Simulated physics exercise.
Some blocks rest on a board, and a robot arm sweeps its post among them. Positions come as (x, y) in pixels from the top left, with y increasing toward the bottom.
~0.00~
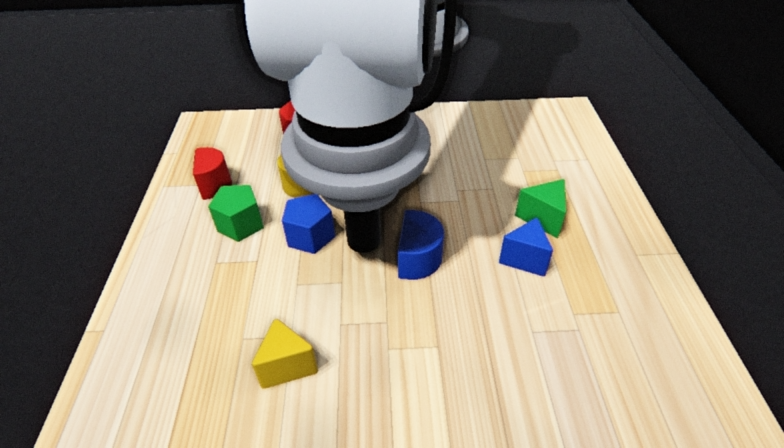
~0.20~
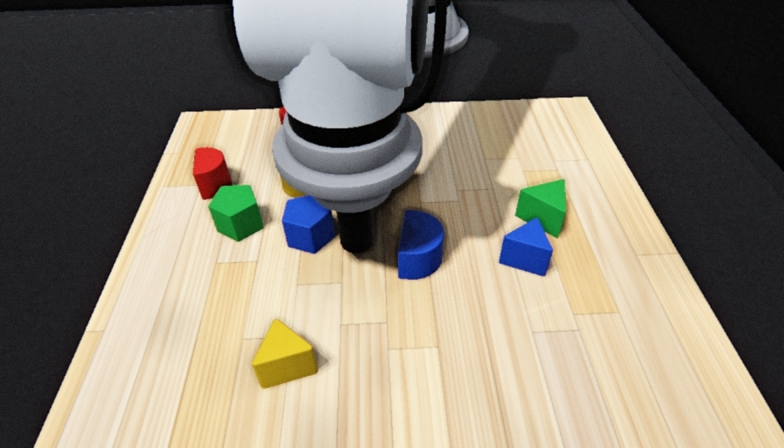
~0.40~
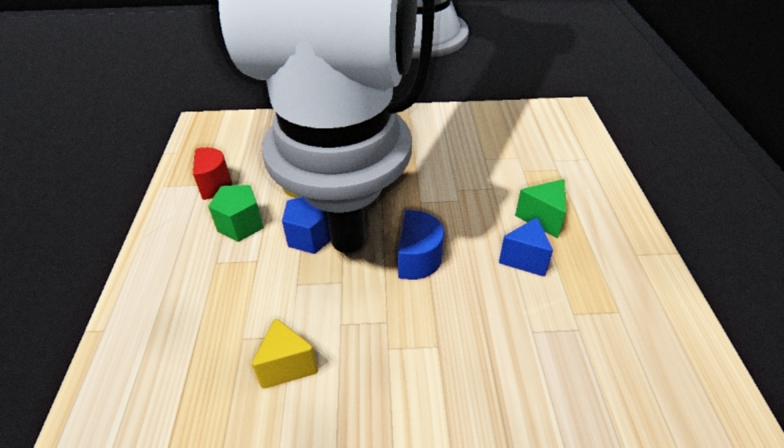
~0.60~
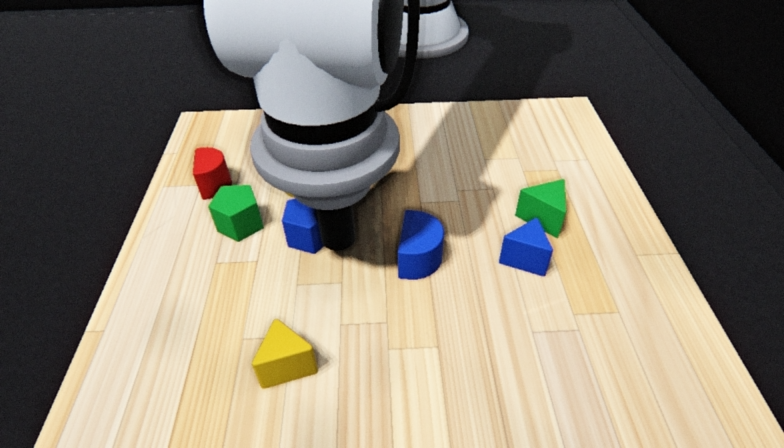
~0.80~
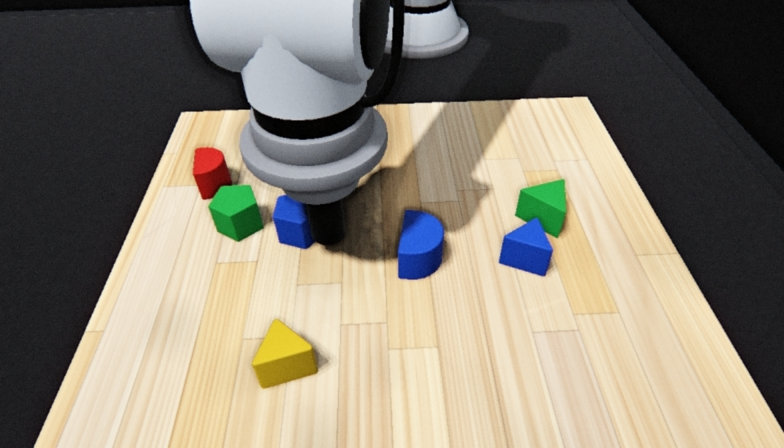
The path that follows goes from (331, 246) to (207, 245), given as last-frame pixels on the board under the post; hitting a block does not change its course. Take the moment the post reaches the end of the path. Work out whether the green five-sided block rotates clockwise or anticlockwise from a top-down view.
My answer: Anticlockwise.
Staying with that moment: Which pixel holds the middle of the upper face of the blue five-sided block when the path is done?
The top centre is at (269, 192).
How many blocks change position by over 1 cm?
Put simply, two blocks are moved more than 1 cm.
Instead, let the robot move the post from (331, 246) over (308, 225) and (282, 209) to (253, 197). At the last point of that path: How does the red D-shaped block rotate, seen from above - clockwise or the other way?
From above, it turns clockwise.
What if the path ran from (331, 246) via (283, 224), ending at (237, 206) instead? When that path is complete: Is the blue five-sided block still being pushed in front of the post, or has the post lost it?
The post still drives it.
The first path, step by step. One third of the way, post at (286, 234); green five-sided block at (226, 195), turned 20° anticlockwise; blue five-sided block at (273, 196), turned 30° clockwise.
Two thirds of the way, post at (243, 233); green five-sided block at (223, 192), turned 35° anticlockwise; blue five-sided block at (269, 192), turned 50° clockwise.
At the end, post at (202, 233); red D-shaped block still; green five-sided block at (223, 192), turned 35° anticlockwise; blue five-sided block at (269, 192), turned 50° clockwise.
